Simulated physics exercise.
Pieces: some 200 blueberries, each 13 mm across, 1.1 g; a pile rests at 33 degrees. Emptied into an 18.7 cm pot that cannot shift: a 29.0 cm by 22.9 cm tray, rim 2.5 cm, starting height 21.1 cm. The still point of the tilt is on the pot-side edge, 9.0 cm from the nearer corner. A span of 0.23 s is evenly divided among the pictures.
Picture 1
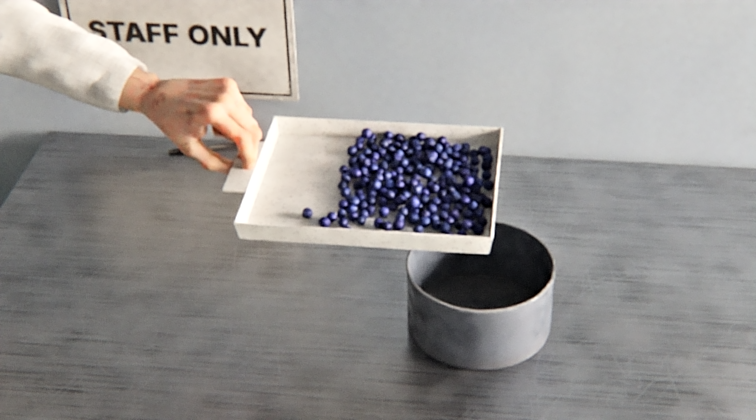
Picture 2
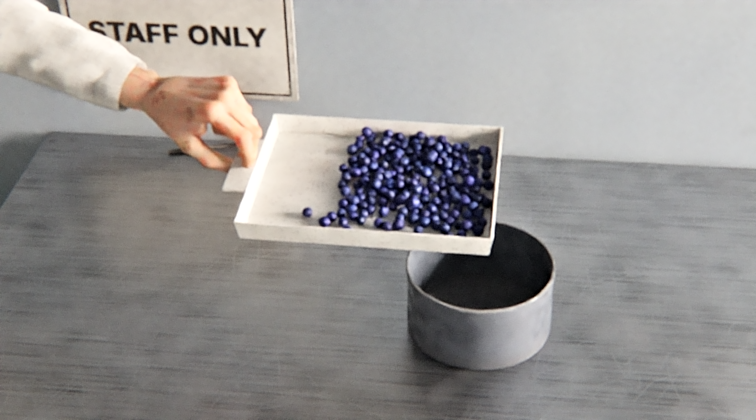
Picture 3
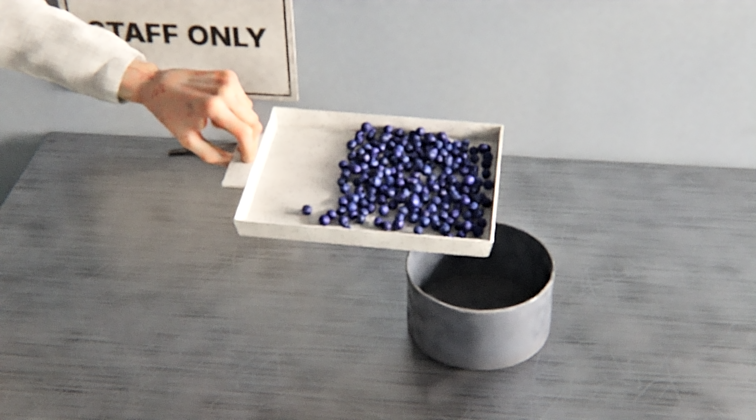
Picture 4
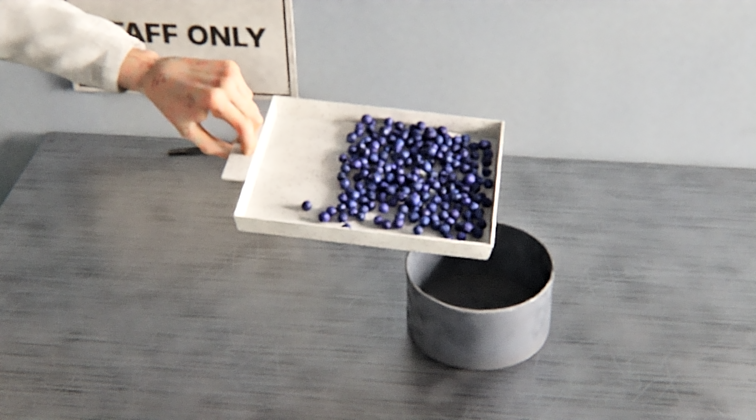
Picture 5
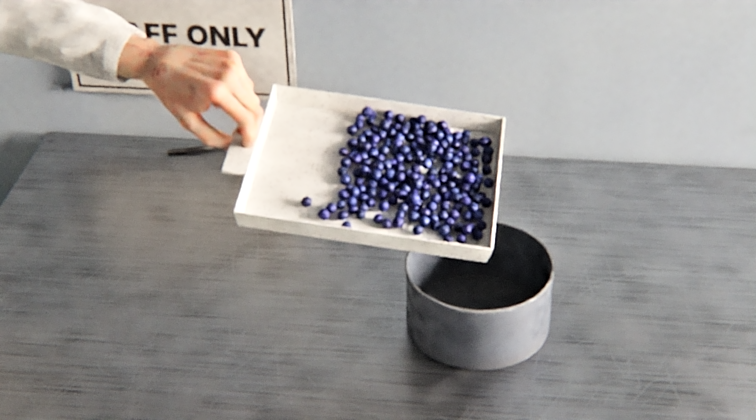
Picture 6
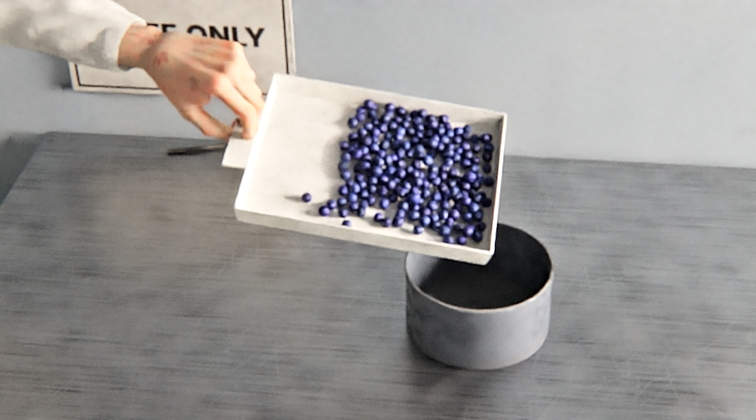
On a dark grey tabletop beside a wall with a "STAFF ONLY" sign, a hand holds a white tray of blueberries beside and above a round grey pot. The hand slowly raises the left end, tilting the tray gently toward the pot, while the berries stay clustered on its right side.
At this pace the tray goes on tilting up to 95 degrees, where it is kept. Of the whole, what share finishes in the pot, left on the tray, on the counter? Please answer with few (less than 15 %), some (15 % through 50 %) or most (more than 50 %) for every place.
Pot: Few, tray: Few, counter: Most.
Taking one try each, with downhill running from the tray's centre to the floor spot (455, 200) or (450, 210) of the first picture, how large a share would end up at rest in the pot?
Around 25 % for the first direction, around 10 % for the second.
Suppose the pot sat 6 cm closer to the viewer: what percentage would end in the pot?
80 per cent.
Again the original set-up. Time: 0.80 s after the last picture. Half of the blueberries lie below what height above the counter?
The halfway mark is near 26 cm.
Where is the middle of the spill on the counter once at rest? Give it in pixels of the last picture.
It comes to rest with its centre close to (489, 407).
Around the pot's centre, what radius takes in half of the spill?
Some 18 cm, give or take.
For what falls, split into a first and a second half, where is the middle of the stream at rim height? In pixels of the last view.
Early half: About (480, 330); late half: (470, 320).
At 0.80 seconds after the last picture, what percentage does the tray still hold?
Load share: Around 95%.
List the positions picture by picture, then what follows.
The first picture shows tray tilt 0 degrees, front corners at (239, 221) and (489, 236); middle of the pieces at (408, 184); pot at (481, 263).
The second picture shows tray tilt 1 degrees, front corners at (238, 220) and (489, 237); middle of the pieces at (408, 183).
The third picture shows tray tilt 3 degrees, front corners at (238, 218) and (489, 239); middle of the pieces at (408, 181).
The fourth picture shows tray tilt 6 degrees, front corners at (238, 213) and (489, 243), lowest corner right front; middle of the pieces at (408, 177).
The fifth picture shows tray tilt 10 degrees, front corners at (238, 209) and (489, 247), lowest corner right front; middle of the pieces at (408, 174).
The sixth picture shows tray tilt 14 degrees, front corners at (239, 205) and (489, 250), lowest corner right front; middle of the pieces at (409, 171); pot at (479, 263).
Then, 0.48 s after the last picture, tilt 52 degrees; the tray holds 100 %, the pot 0 %.
Then, 0.80 s after the last picture, tilt 78 degrees; the tray holds 95 %, the pot 0 %.
Then, 1.22 s after the last picture, tilt 95 degrees; the tray holds 20 %, the pot 5 %.
In the end, pot 5 %, tray 0 %, counter 90 %.
